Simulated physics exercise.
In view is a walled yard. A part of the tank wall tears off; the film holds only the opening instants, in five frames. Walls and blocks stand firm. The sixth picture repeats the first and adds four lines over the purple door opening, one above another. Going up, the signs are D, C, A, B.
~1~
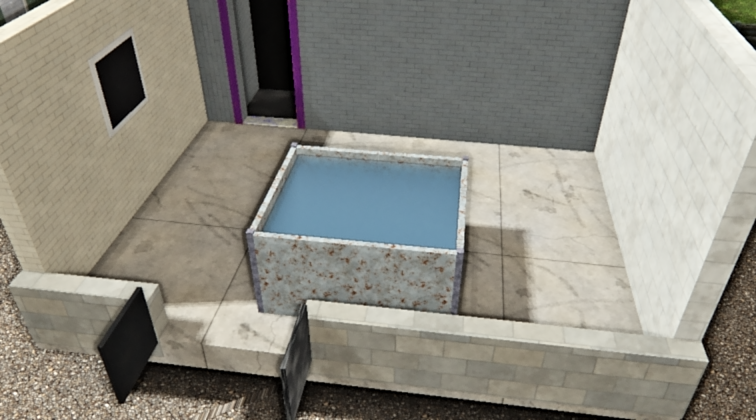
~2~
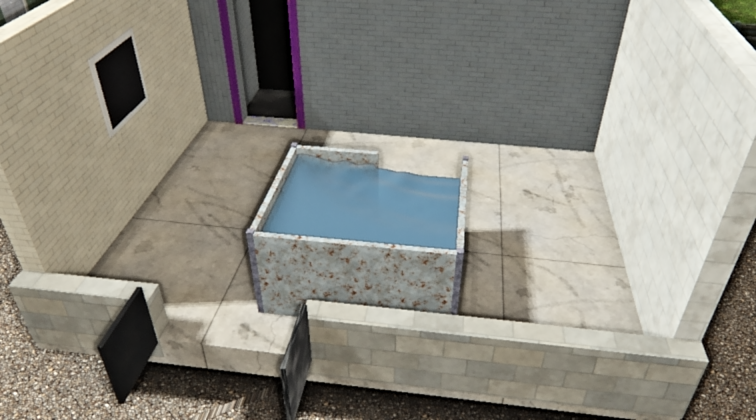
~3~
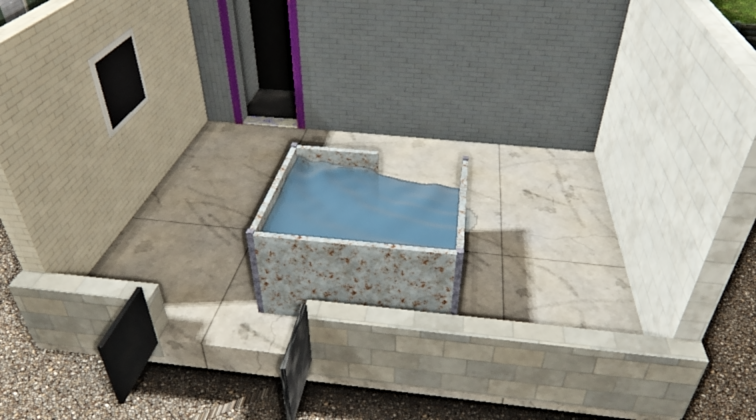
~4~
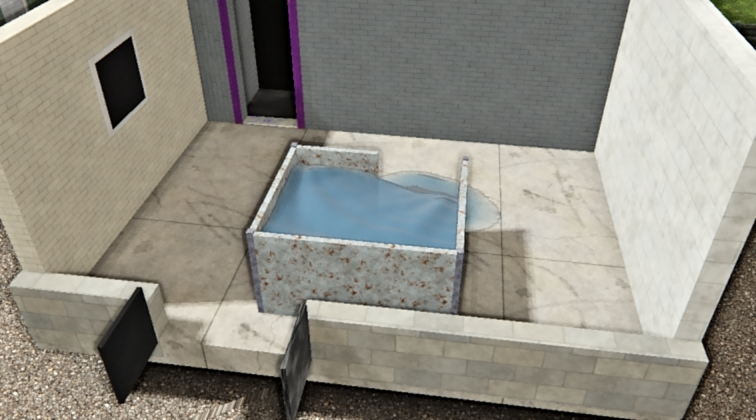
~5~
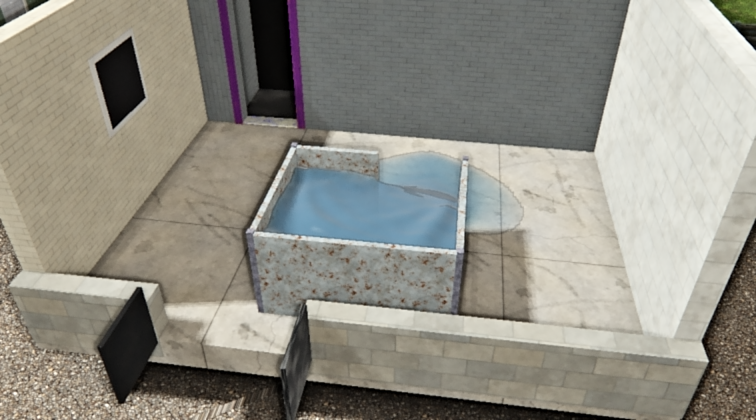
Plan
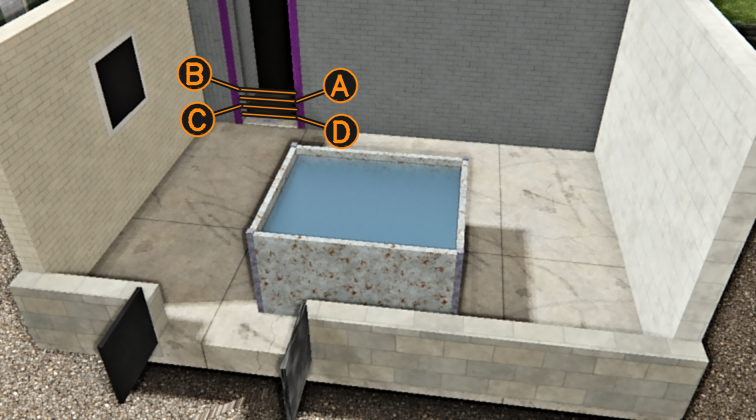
In a walled yard with a purple-framed doorway and an open gate, a square stone tank sits full of still blue water. Part of its back wall disappears, and the water surface dips and ripples toward the gap. Water then pours out behind the tank and spreads across the paving to the right.
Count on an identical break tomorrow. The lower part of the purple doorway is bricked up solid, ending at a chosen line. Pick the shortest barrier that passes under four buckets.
D is the one.
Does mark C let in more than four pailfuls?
No, not at all.
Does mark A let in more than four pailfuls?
No, not at all.
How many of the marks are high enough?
All four.
In orange, A at (268, 99); B at (267, 91); C at (268, 107); D at (269, 115); from the bottom up D, C, A, B.
With A, nothing gets over.
With B, nothing gets over.
With C, nothing gets over.
With D, nothing gets over.
